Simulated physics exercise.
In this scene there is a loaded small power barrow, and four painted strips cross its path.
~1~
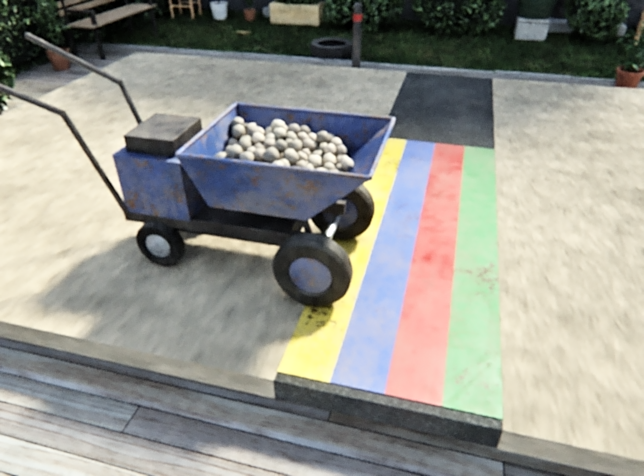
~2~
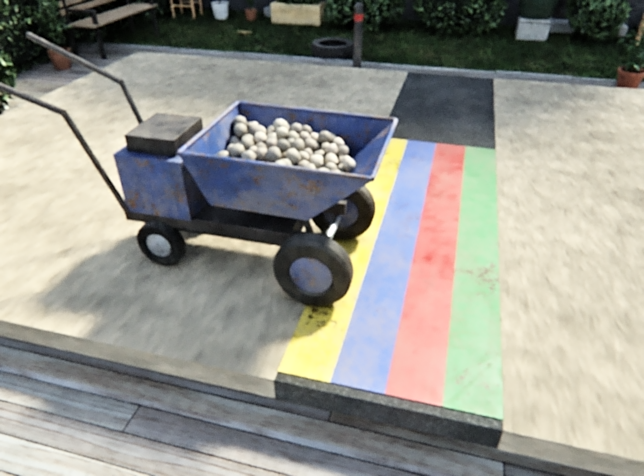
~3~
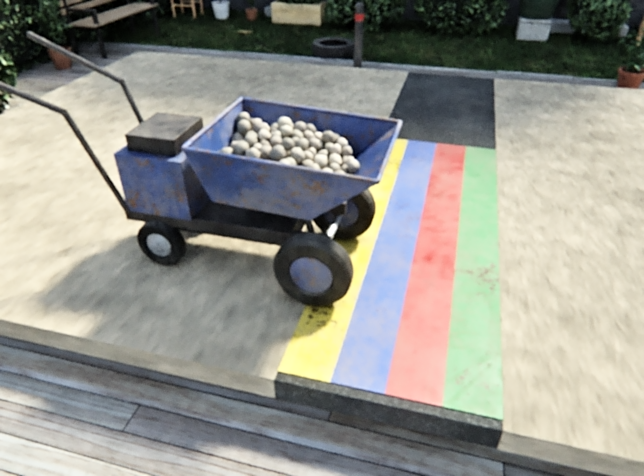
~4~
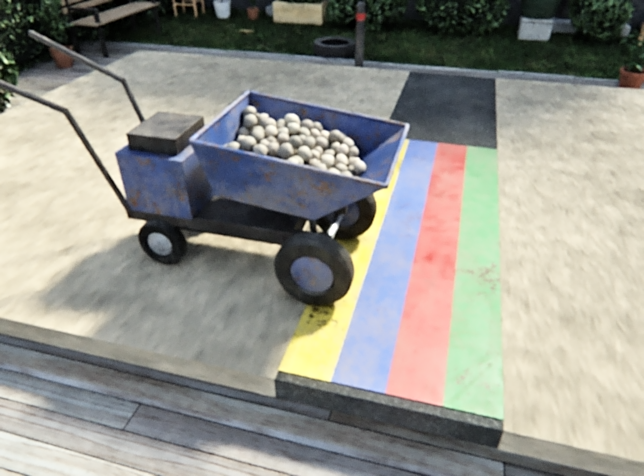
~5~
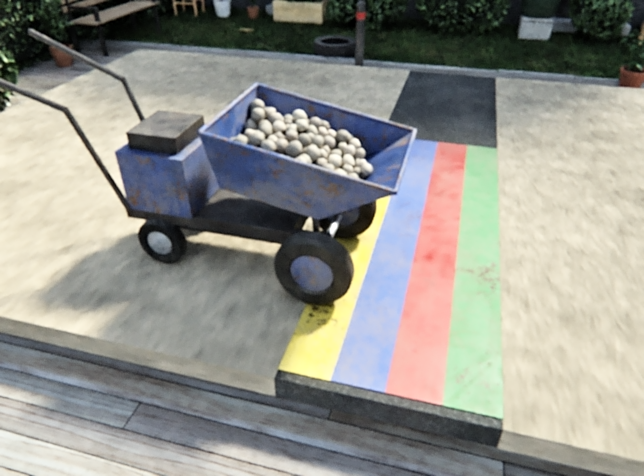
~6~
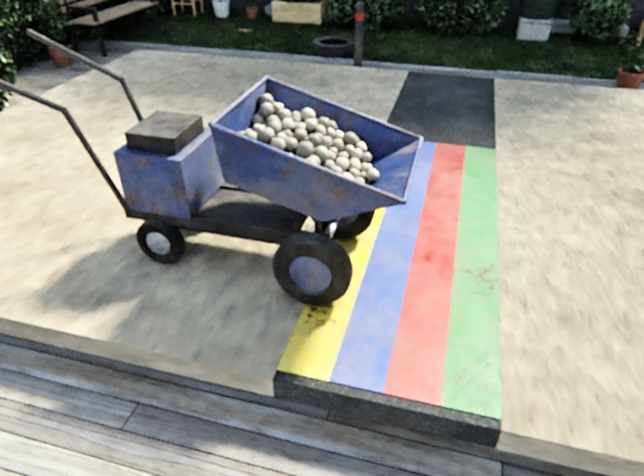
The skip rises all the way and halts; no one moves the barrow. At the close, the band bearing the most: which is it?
It is the green band.
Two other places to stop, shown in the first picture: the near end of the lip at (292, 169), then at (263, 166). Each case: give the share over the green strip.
Near 10 % and 10 %.
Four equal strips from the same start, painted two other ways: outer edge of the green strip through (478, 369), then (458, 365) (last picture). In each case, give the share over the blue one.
Roughly 0 per cent first, then 0 per cent.
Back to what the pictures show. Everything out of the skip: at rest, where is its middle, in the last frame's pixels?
Near (487, 290).
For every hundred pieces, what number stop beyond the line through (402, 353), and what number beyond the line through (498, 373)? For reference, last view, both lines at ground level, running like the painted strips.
Estimate, first then second: 70 %, 30 %.
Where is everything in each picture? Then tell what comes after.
Lip of the skip at (370, 178), level; top of the load at (275, 150), river pebbles; yellow strip at (320, 333); blue strip at (369, 342); red strip at (420, 352); green strip at (474, 362), in the first frame.
Lip of the skip at (372, 179), level; top of the load at (272, 139), in the second frame.
Lip of the skip at (377, 182), tipped barely; top of the load at (276, 137), in the third frame.
Lip of the skip at (386, 187), tipped a little; top of the load at (270, 144), in the fourth frame.
Lip of the skip at (395, 193), tipped a little; top of the load at (279, 128), in the fifth frame.
Lip of the skip at (404, 203), tipped clearly; top of the load at (274, 129); yellow strip at (319, 331); blue strip at (368, 341); red strip at (419, 351); green strip at (473, 362), in the sixth frame.
Soon after the last picture, skip tipped steeply; all in the skip.
A little later, skip tipped right over; about two thirds in the skip; a stray few over the red strip; about a third over the green strip; a stray few off the paint.
Later still, skip tipped right over; about a third in the skip; a small part over the red strip; about a third over the green strip; about a quarter off the paint.
At rest, skip tipped right over; about a third in the skip; none over the yellow strip; none over the blue strip; a small part over the red strip; about a third over the green strip; about a quarter off the paint.
